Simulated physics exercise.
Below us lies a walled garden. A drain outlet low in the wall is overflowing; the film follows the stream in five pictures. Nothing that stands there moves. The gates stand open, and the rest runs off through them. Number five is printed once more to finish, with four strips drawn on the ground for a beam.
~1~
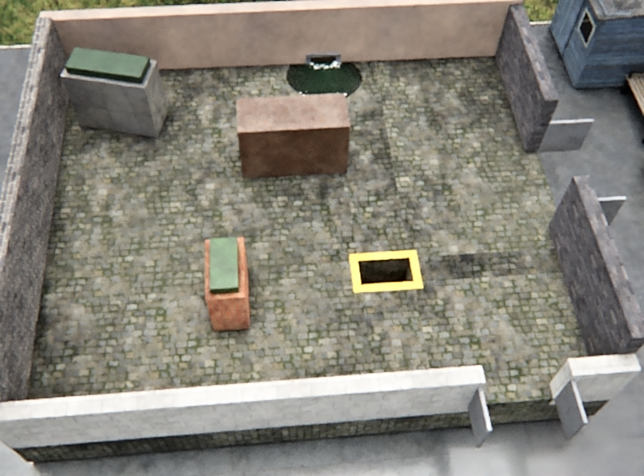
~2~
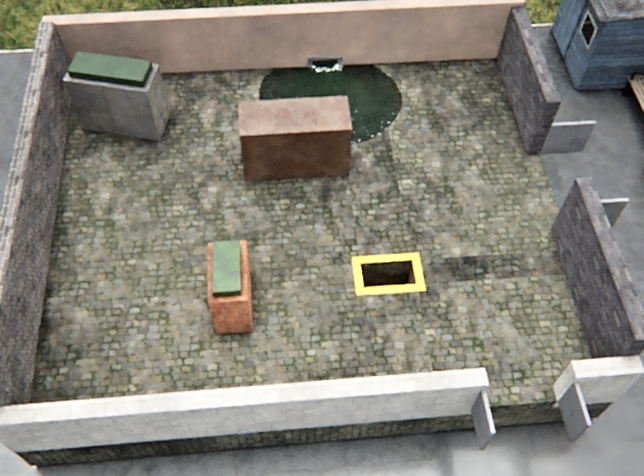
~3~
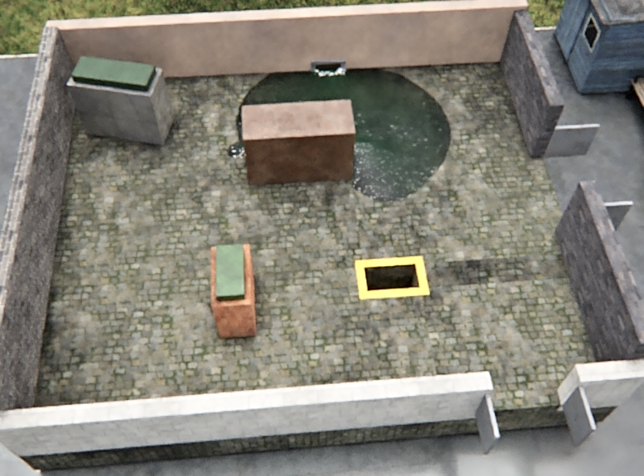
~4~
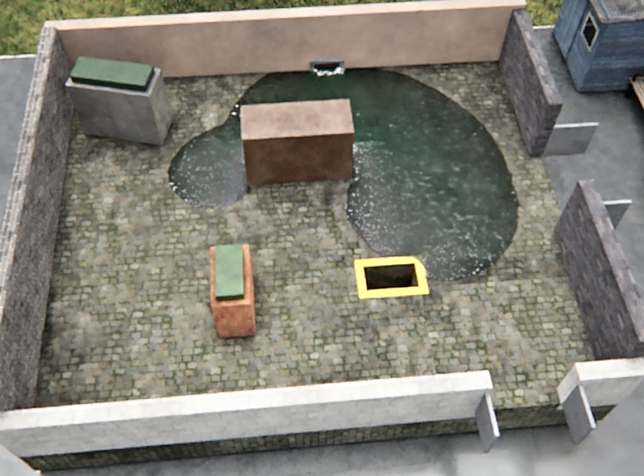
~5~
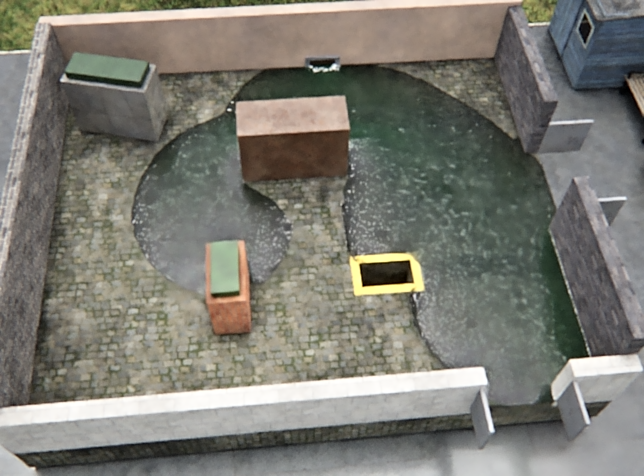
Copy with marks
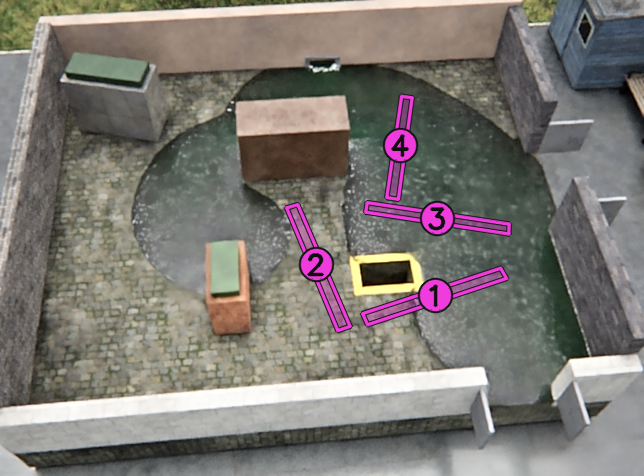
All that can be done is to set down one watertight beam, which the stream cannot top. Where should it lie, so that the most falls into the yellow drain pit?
Take 4.
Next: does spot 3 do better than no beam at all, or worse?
Worse.
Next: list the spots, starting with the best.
The order is 4, 1, 2, 3.
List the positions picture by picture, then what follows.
Outfall at (323, 59); yellow drain pit at (386, 271); open gate at (509, 386); open gate at (536, 188); 2 % of the ground under water, visible out to (313, 95); yellow drain pit still dry, in the first frame.
In the second frame, 8 % of the ground under water, visible out to (390, 121); yellow drain pit still dry.
In the third frame, 15 % of the ground under water, visible out to (392, 194); yellow drain pit still dry.
In the fourth frame, 28 % of the ground under water, visible out to (448, 278); yellow drain pit still dry.
In the fifth frame, 46 % of the ground under water, visible out to (583, 338); yellow drain pit taking water.
In magenta, 1 from (365, 319) to (503, 273); 2 from (292, 206) to (343, 328); 3 from (366, 207) to (508, 228); 4 from (392, 198) to (406, 97).
With 1, about 21 % of the stream goes into the yellow drain pit, about 77 % out by the gates.
With 2, about 8 % of the stream goes into the yellow drain pit, about 90 % out by the gates.
With 3, about 4 % of the stream goes into the yellow drain pit, about 94 % out by the gates.
With 4, about 30 % of the stream goes into the yellow drain pit, about 67 % out by the gates.
